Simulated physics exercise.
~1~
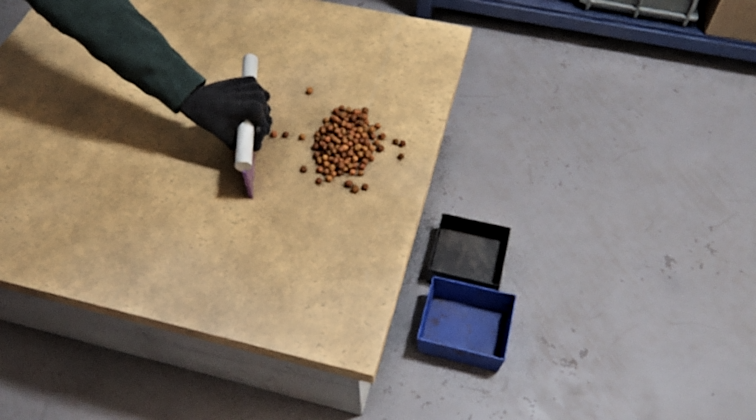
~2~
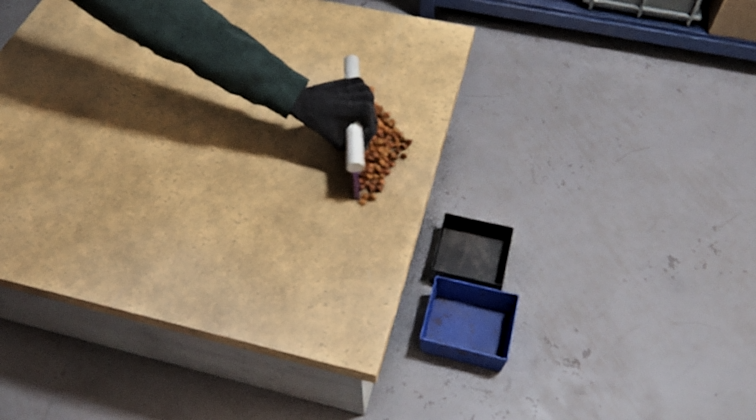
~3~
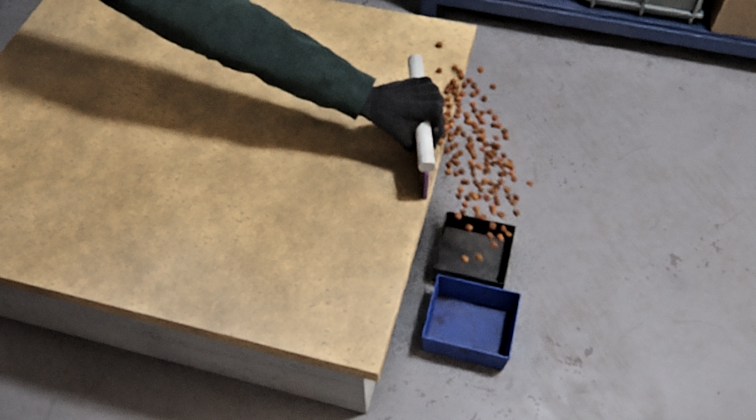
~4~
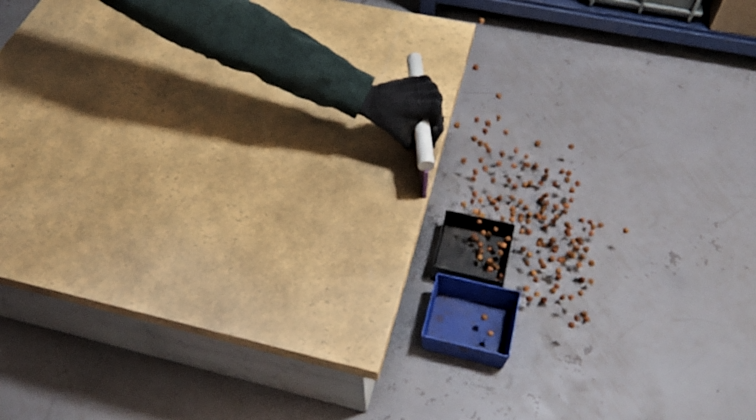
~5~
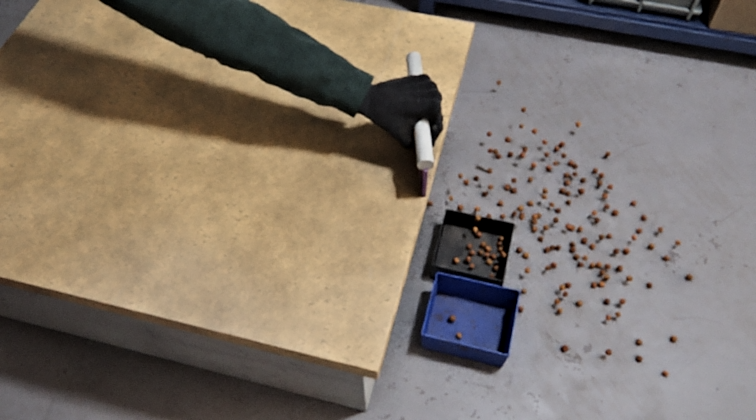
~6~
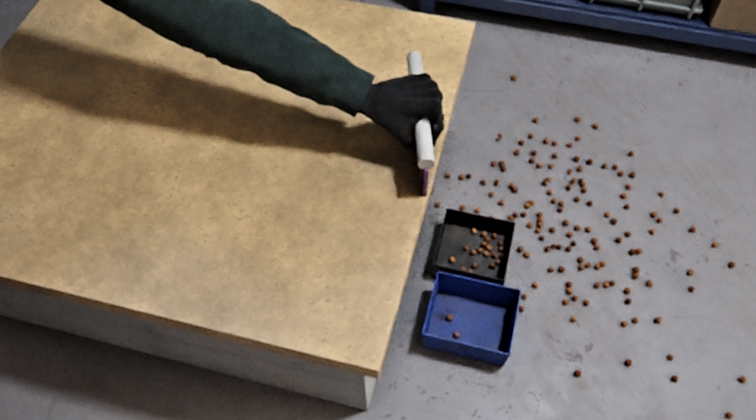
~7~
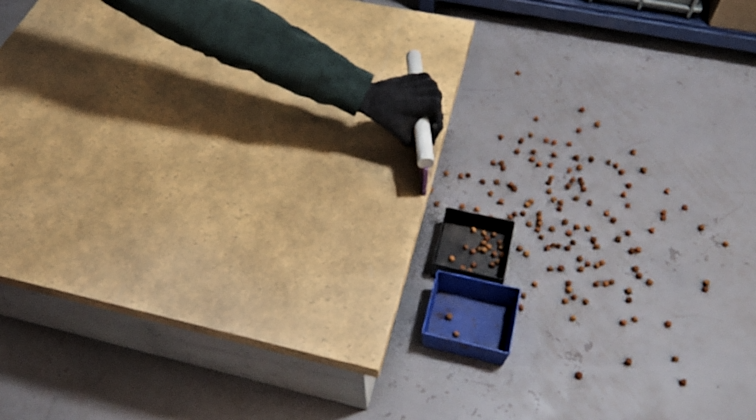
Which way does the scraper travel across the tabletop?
It travels to the right, pushing the balls along until it stops at the table's right edge.
